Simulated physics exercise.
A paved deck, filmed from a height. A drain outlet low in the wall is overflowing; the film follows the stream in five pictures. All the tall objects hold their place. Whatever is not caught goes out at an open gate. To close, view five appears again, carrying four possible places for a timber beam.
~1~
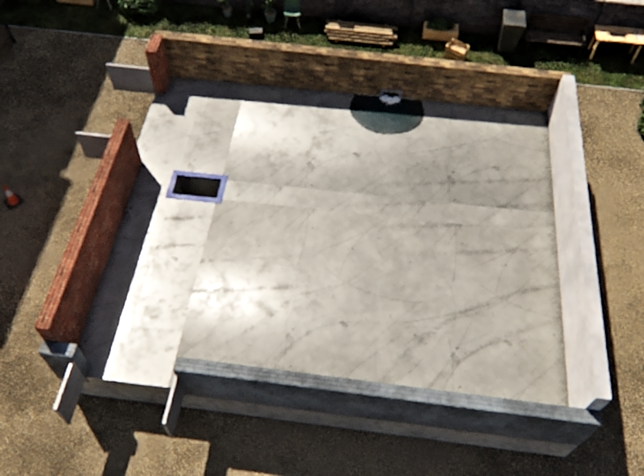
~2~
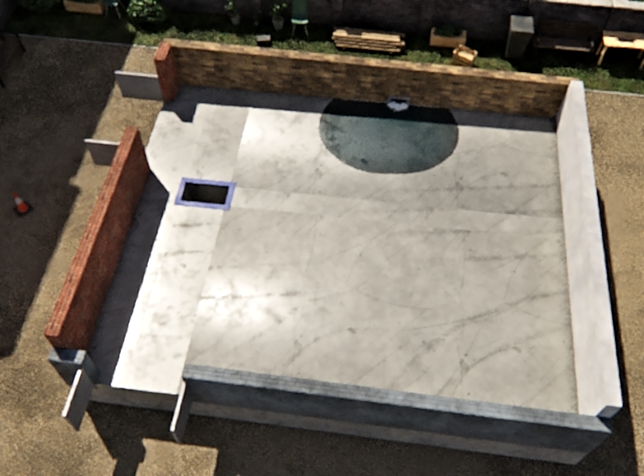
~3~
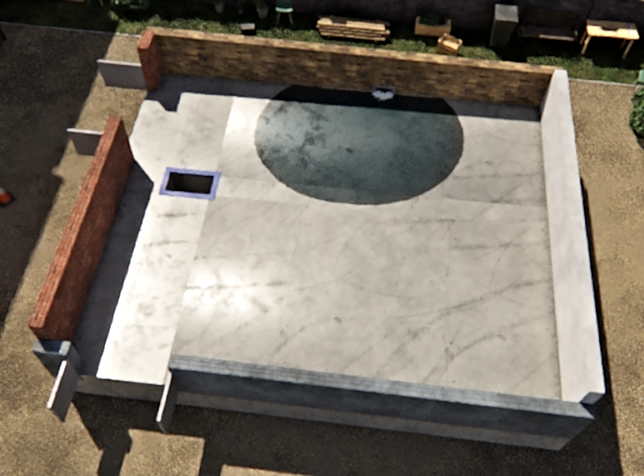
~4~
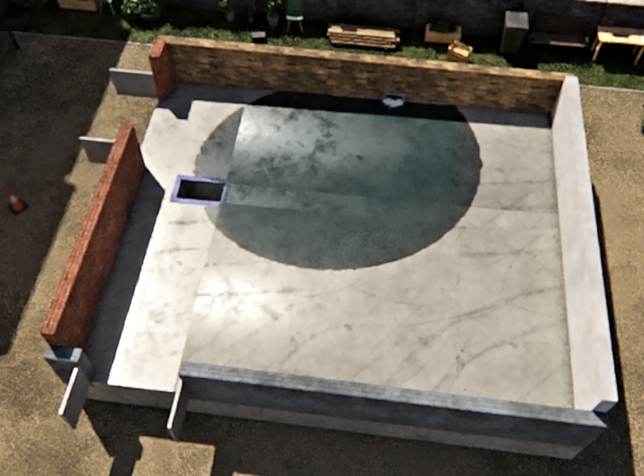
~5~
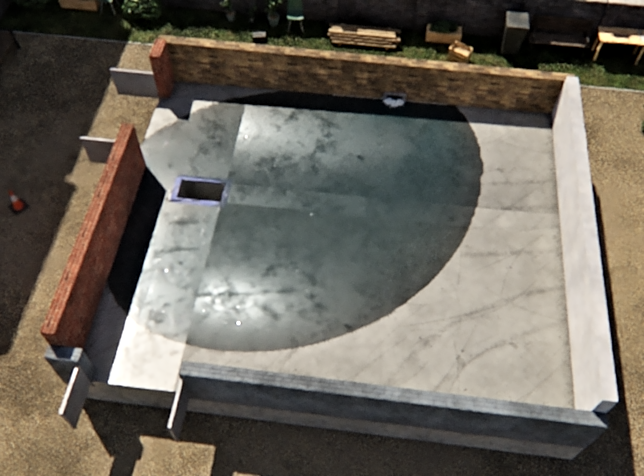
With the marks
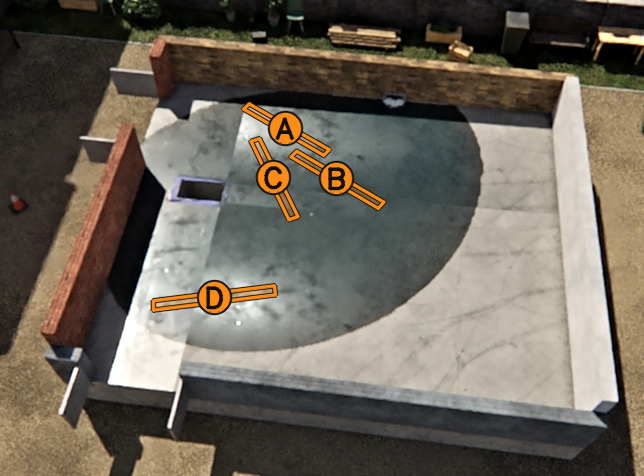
A pale paved deck, seen from high above, is edged by low walls: tan brick at the back, red brick on the left, white on the right and grey in front. A small blue-framed drain pit sits at the left, with benches and grass behind. Dark water spreads from the back wall across the paving, reaching the pit and then the front left, while the view shifts slightly.
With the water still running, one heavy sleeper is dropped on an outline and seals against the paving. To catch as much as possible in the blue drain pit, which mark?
I would pick place D.
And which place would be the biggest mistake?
Here it is place C.
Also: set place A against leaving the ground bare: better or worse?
It is worse.
On the marked copy, A from (246, 106) to (326, 152); B from (293, 154) to (381, 205); C from (255, 139) to (293, 218); D from (153, 305) to (274, 290).
For place A, about 6 % of the stream runs into the blue drain pit, about 94 % out by the gates.
For place B, about 11 % of the stream runs into the blue drain pit, about 89 % out by the gates.
For place C, next to none of the stream runs into the blue drain pit, about 98 % out by the gates.
For place D, about 19 % of the stream runs into the blue drain pit, about 81 % out by the gates.
